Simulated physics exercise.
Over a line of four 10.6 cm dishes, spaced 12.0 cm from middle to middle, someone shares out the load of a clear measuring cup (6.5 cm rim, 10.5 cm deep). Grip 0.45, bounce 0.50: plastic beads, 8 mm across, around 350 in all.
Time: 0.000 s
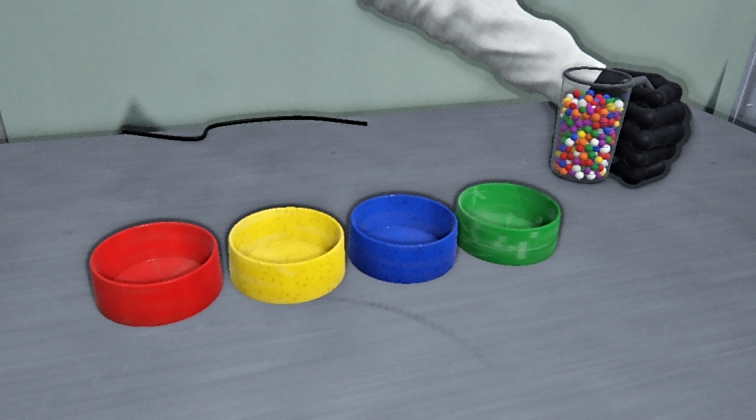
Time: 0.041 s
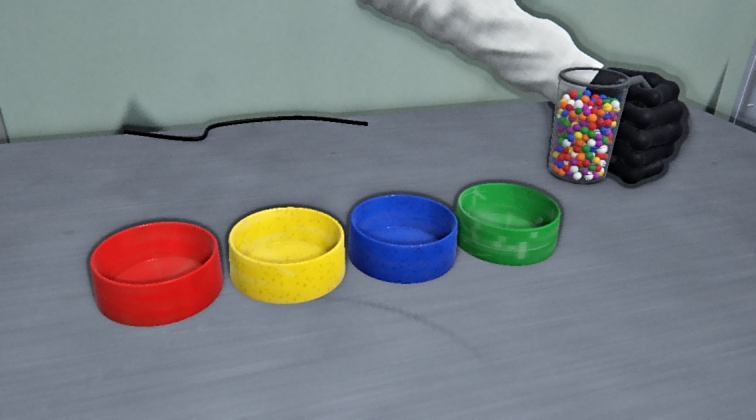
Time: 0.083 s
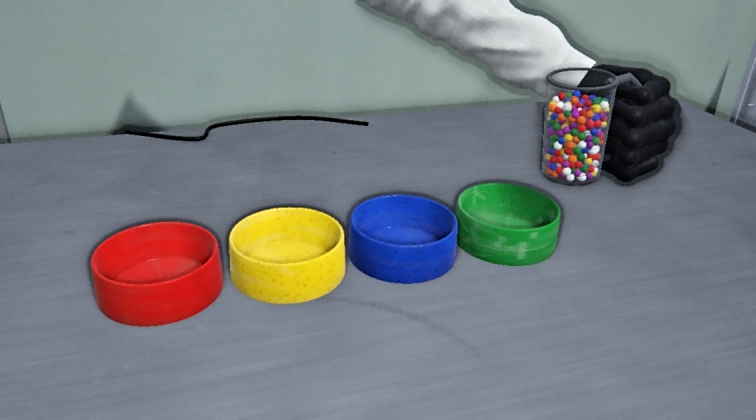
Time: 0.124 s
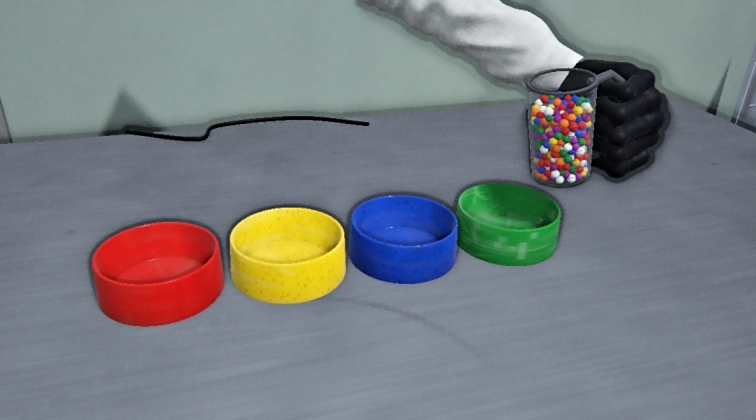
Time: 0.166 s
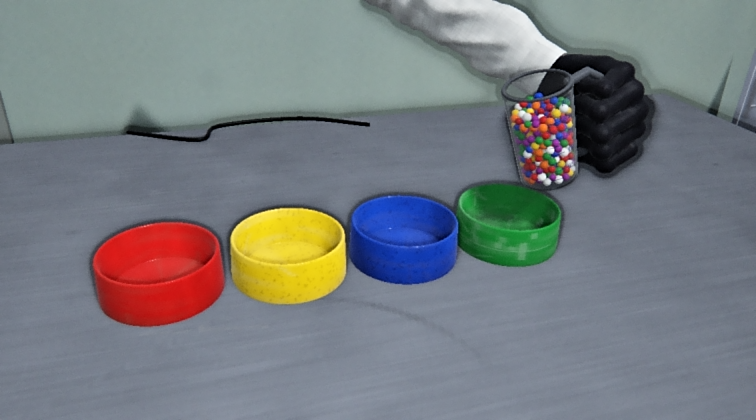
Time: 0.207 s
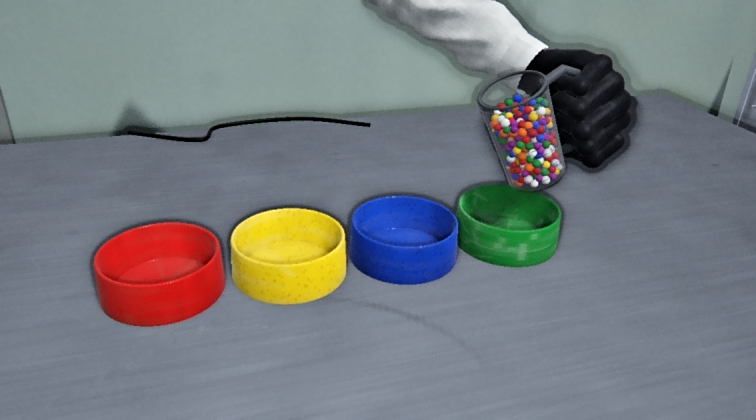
A black-gloved hand in a white sleeve moves a clear cup of multicoloured beads leftward at the upper right of a grey tabletop, seen from slightly above by a still camera. Below stand four empty round dishes in a row, red, yellow, blue and green from left to right, before a pale green wall. The cup starts upright, then tilts increasingly left as it nears the green dish.
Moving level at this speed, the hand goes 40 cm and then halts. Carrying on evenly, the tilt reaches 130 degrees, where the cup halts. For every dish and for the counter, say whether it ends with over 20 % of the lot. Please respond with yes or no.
Red yes, blue no, green no, yellow no, counter no.
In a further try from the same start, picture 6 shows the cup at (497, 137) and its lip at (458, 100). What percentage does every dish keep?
It'd finish with red at 90, blue at 0, green at 0 and yellow at 0.
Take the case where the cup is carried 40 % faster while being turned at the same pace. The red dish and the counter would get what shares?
Shares: Red 60, counter 40.
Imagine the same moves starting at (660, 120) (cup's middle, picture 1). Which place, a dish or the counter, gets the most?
Biggest portion: Yellow.
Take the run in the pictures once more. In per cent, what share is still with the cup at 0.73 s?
Reading: Approx. 90 %.
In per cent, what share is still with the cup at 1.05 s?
Roughly 0 per cent of the load.
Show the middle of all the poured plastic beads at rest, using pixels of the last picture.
Approximately (147, 275) in the last picture.
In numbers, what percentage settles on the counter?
15 %.
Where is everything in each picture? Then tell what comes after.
The first frame shows cup at (588, 126), tilt 0 degrees, lip at (570, 78), moved 0.0 cm; middle of the pieces at (583, 137); green dish at (508, 205); blue dish at (404, 219); yellow dish at (287, 235); red dish at (155, 252).
The second frame shows cup at (585, 126), tilt 1 degrees, lip at (566, 80), moved 0.4 cm; middle of the pieces at (580, 138).
The third frame shows cup at (576, 127), tilt 5 degrees, lip at (553, 83), moved 1.5 cm; middle of the pieces at (572, 139).
The fourth frame shows cup at (561, 129), tilt 11 degrees, lip at (532, 89), moved 3.3 cm; middle of the pieces at (558, 141).
The fifth frame shows cup at (543, 132), tilt 18 degrees, lip at (507, 97), moved 5.5 cm; middle of the pieces at (542, 143).
The sixth frame shows cup at (525, 134), tilt 25 degrees, lip at (482, 106), moved 7.6 cm; middle of the pieces at (525, 145); green dish at (509, 207); blue dish at (405, 221); yellow dish at (288, 236); red dish at (158, 252). The cup turns about 170 degrees a second and travels 52 cm a second.
After 0.52 s, tilt 79 degrees; cup holds 100 %.
Then, at 0.73 s, tilt 115 degrees; cup holds 90 %, red 10 %.
Then, at 1.05 s, tilt 130 degrees; cup holds 0 %, red 85 %.
At rest (2.0 s), red 85 %, blue 0 %, green 0 %, yellow 0 %, counter 15 %.
